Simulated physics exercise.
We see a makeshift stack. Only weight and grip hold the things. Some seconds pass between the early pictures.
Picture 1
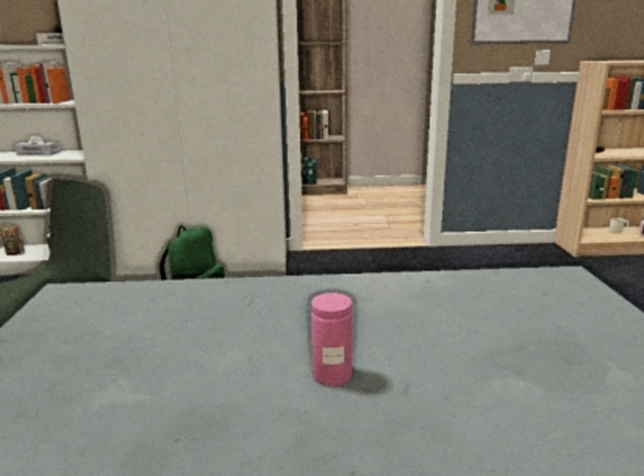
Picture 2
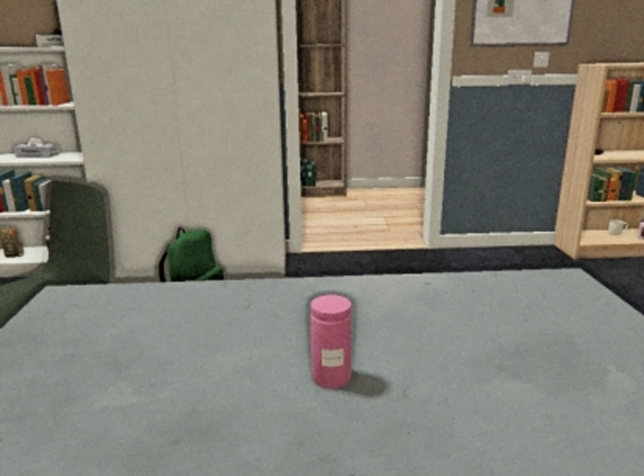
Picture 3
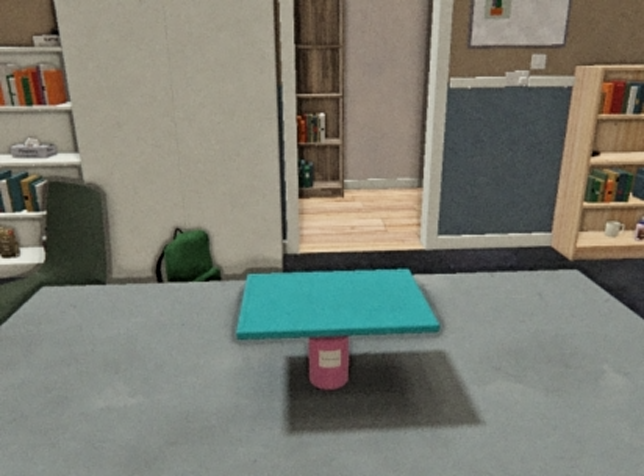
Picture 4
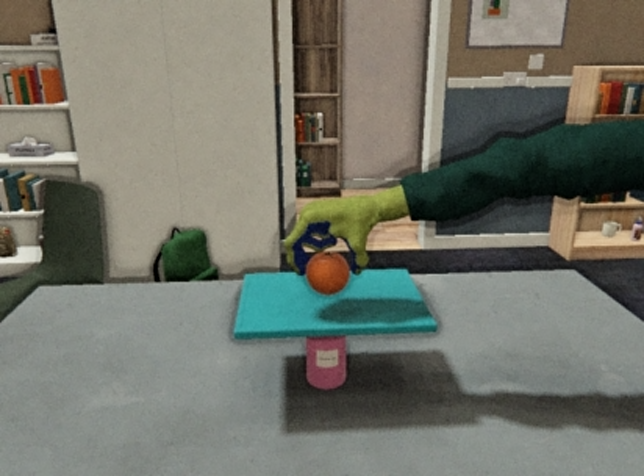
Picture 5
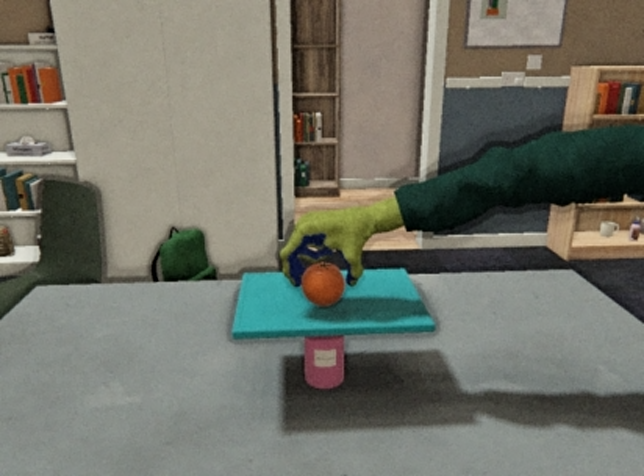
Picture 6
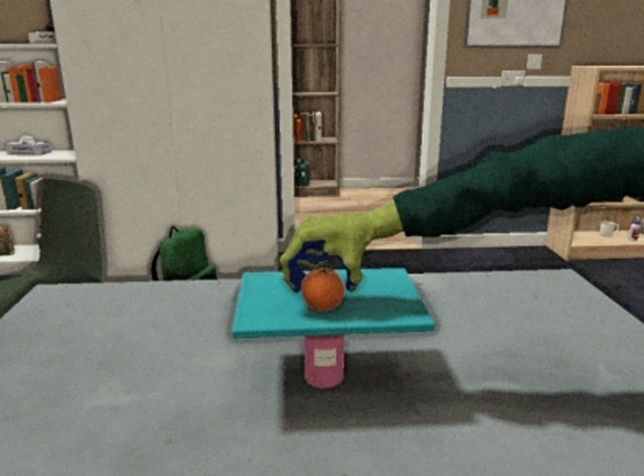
At the start, a pink container with a pale label stands alone on a grey table, and then a turquoise lid appears lying flat across its top. A green-gloved hand in a dark sleeve, reaching in from the right, lowers an orange tomato onto the lid and keeps hold of it.
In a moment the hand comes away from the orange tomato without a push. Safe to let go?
The stack stays up.
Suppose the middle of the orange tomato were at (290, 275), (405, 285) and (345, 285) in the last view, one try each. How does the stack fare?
First, it holds; second, it gives way; third, it stays up.
Then, 0.60 s later than the last frame, all is still.
Then, 1.40 s later than the last frame, orange tomato resting near (323, 291).
When it is over, all 3 as before. End places, in pixels of the last picture, orange tomato near (323, 291). The stack keeps its balance.
